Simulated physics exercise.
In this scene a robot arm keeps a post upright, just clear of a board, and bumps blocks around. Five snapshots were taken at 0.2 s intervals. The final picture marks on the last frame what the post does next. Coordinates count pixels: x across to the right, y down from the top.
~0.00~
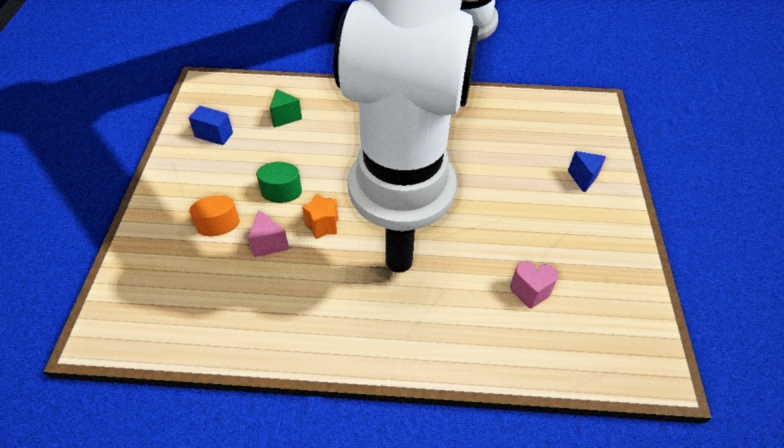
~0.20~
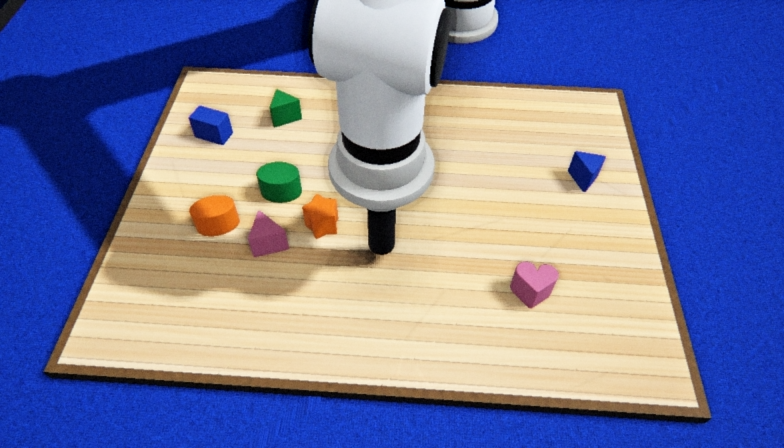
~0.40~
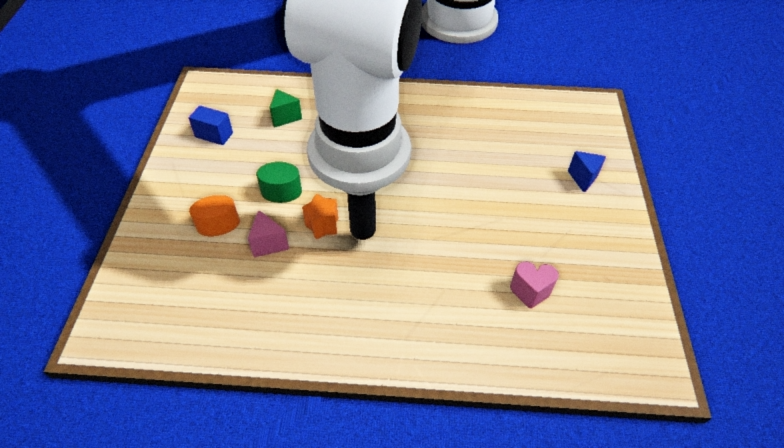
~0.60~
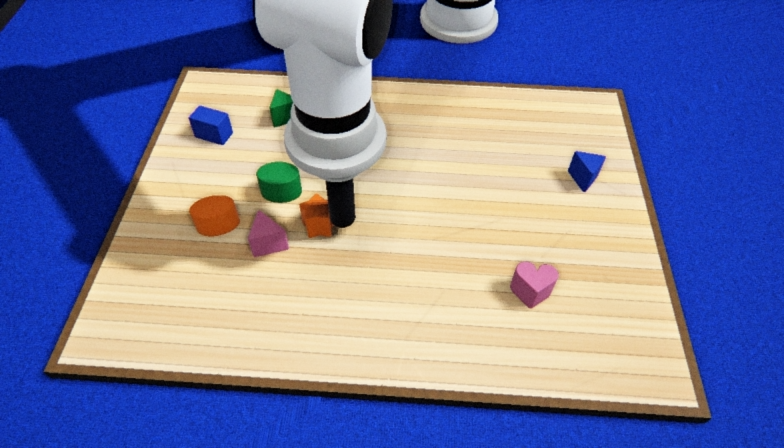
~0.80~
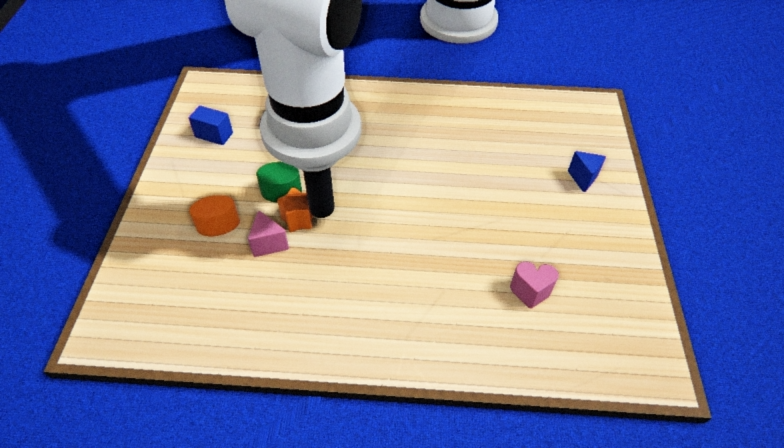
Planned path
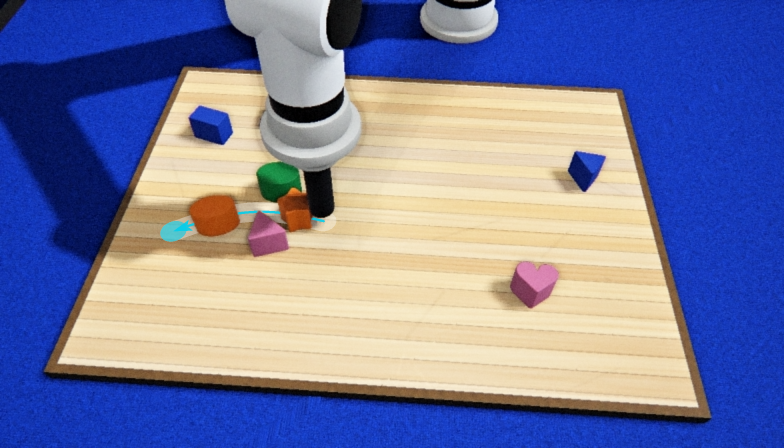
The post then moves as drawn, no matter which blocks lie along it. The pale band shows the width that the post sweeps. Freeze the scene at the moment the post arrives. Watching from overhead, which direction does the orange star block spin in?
From above, the turn goes clockwise.
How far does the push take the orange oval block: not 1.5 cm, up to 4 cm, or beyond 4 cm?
Distance: Above 4 cm.
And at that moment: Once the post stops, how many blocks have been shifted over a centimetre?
Going by the path, two of them shift by more than about 1 cm.
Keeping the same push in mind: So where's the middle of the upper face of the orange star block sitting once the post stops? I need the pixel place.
Its top centre lands on (174, 189).
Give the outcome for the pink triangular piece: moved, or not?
It ends up on the same spot.
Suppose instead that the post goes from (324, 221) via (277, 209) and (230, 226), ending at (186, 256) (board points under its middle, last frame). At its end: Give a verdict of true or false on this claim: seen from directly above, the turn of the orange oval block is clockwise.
That is false.
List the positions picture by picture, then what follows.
In the first picture, tip of the post at (399, 263), middles of tops, orange oval block at (211, 206), pink triangular piece at (264, 226), green oval block at (277, 172), orange star block at (321, 207).
In the second picture, post at (382, 246), nothing pushed.
In the third picture, post at (363, 231), nothing pushed.
In the fourth picture, post at (343, 219), orange star block at (317, 207).
In the fifth picture, post at (322, 210), orange oval block at (211, 206), pink triangular piece at (264, 226), green oval block at (277, 172), orange star block at (295, 200).
The line goes from (324, 221) through (275, 212) and (225, 216) to (174, 231).
What follows on the original path. One third of the way, post at (273, 201); orange star block at (245, 193).
Two thirds of the way, post at (220, 204); orange oval block at (162, 213), turned 50° anticlockwise; orange star block at (194, 191).
At the end, post at (168, 220); orange oval block at (135, 219), turned 80° anticlockwise; pink triangular piece unmoved; green oval block unmoved; orange star block at (174, 189), turned 65° clockwise.
